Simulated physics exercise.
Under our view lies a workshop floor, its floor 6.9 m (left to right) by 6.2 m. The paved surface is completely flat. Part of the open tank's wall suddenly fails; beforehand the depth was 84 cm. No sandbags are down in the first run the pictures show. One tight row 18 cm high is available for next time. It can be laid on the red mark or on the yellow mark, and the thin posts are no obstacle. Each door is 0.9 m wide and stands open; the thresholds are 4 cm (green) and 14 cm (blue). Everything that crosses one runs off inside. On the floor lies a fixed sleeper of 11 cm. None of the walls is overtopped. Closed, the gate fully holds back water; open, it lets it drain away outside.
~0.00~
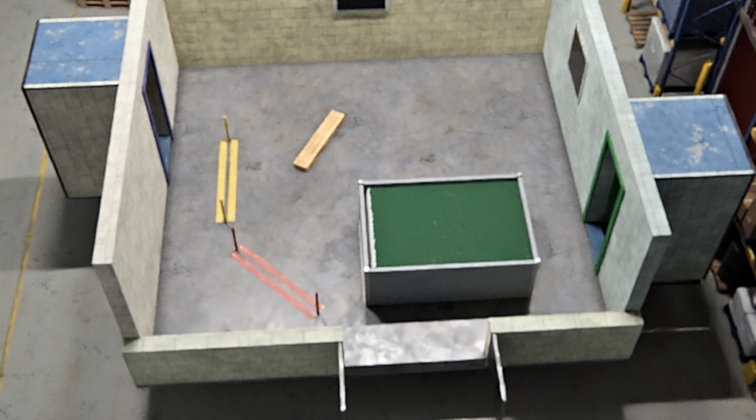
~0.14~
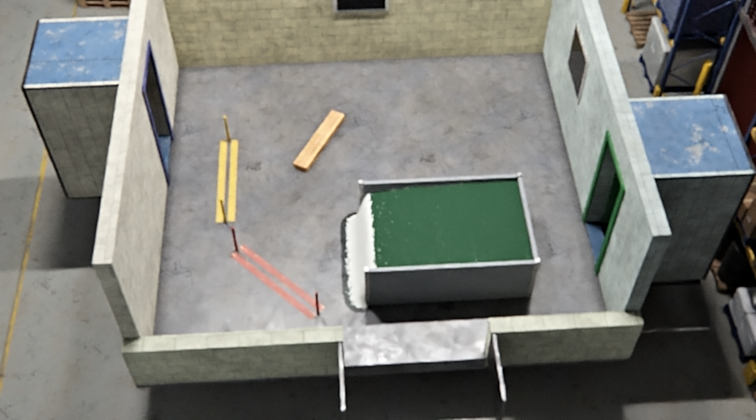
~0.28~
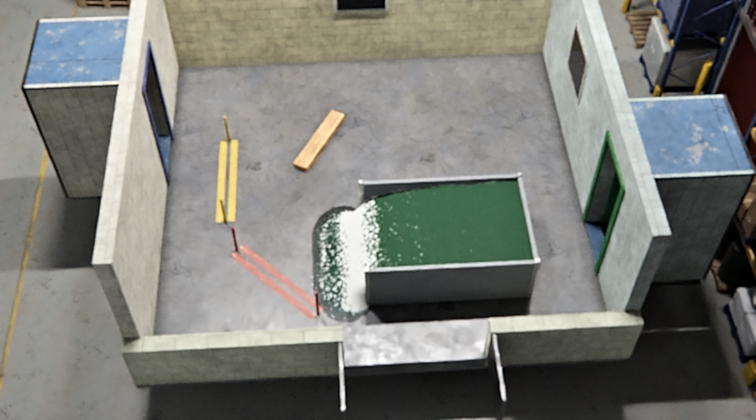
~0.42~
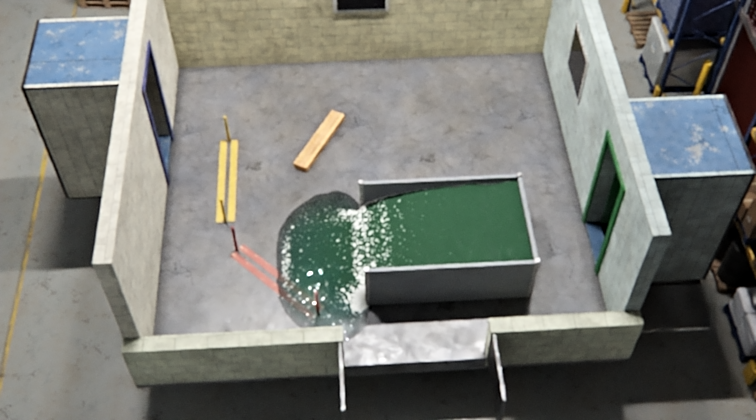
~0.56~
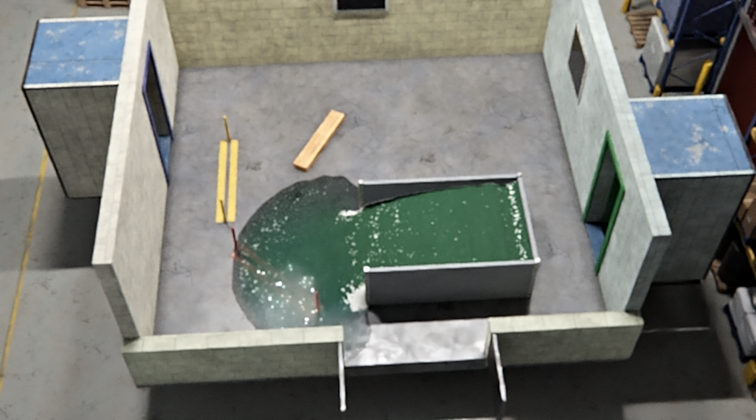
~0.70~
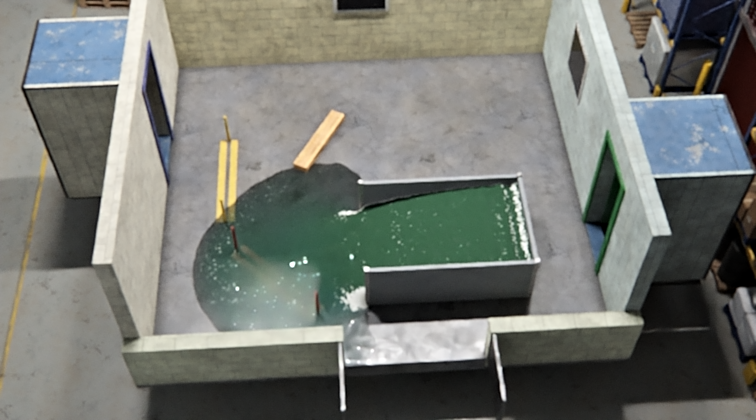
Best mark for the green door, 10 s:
Red mark.
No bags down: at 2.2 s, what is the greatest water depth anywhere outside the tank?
Up to some 51 cm.
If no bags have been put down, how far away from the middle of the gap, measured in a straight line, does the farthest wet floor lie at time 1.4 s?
I'd say close to 4.0 m.
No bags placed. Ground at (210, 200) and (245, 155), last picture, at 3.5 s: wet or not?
Going in order, I'd call them swamped then swamped.
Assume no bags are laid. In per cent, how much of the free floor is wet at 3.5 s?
I'd say some 40 in a hundred.
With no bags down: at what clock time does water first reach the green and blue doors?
Green: 6.5 s; blue: 1.3 s.
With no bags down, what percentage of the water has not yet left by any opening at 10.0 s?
Roughly 92 per cent.
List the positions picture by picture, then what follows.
The open tank at (446, 224) is whole and still, 84 cm deep, in the first picture.
Water pours out at (366, 250) and has run 0.9 m, to (364, 309); typically 10 cm deep outside, 84 cm at the open tank's back, in the second picture.
Water pours out at (366, 251) and has run 1.1 m, to (341, 317); typically 13 cm deep outside, 84 cm at the open tank's back, in the third picture.
Water pours out at (366, 252) and has run 1.5 m, to (290, 309); typically 11 cm deep outside, 84 cm at the open tank's back, in the fourth picture.
Water pours out at (366, 252) and has run 2.1 m, to (239, 292); typically 8 cm deep outside, 78 cm at the open tank's back, in the fifth picture.
Water pours out at (366, 252) and has run 2.7 m, to (198, 275); typically 6 cm deep outside, 71 cm at the open tank's back, in the sixth picture.
After 1.4 s water covers 30 % of the floor and is deepest (49 cm) near (151, 362) in the run without bags; in at the green door, 0 L with no bags, 0 L with the row on red, 0 L on yellow.
After 2.2 s water covers 35 % of the floor and is deepest (51 cm) near (152, 351) in the run without bags; in at the green door, 0 L with no bags, 0 L with the row on red, 0 L on yellow.
After 3.5 s water covers 40 % of the floor and is deepest (34 cm) near (179, 72) in the run without bags; in at the green door, 0 L with no bags, 0 L with the row on red, 0 L on yellow.
After 6.0 s water covers 80 % of the floor and is deepest (24 cm) near (546, 77) in the run without bags; in at the green door, 0 L with no bags, 0 L with the row on red, 0 L on yellow.
After 10.0 s water covers 100 % of the floor and is deepest (20 cm) near (587, 338) in the run without bags; in at the green door, 36 L with no bags, 2 L with the row on red, 37 L on yellow.
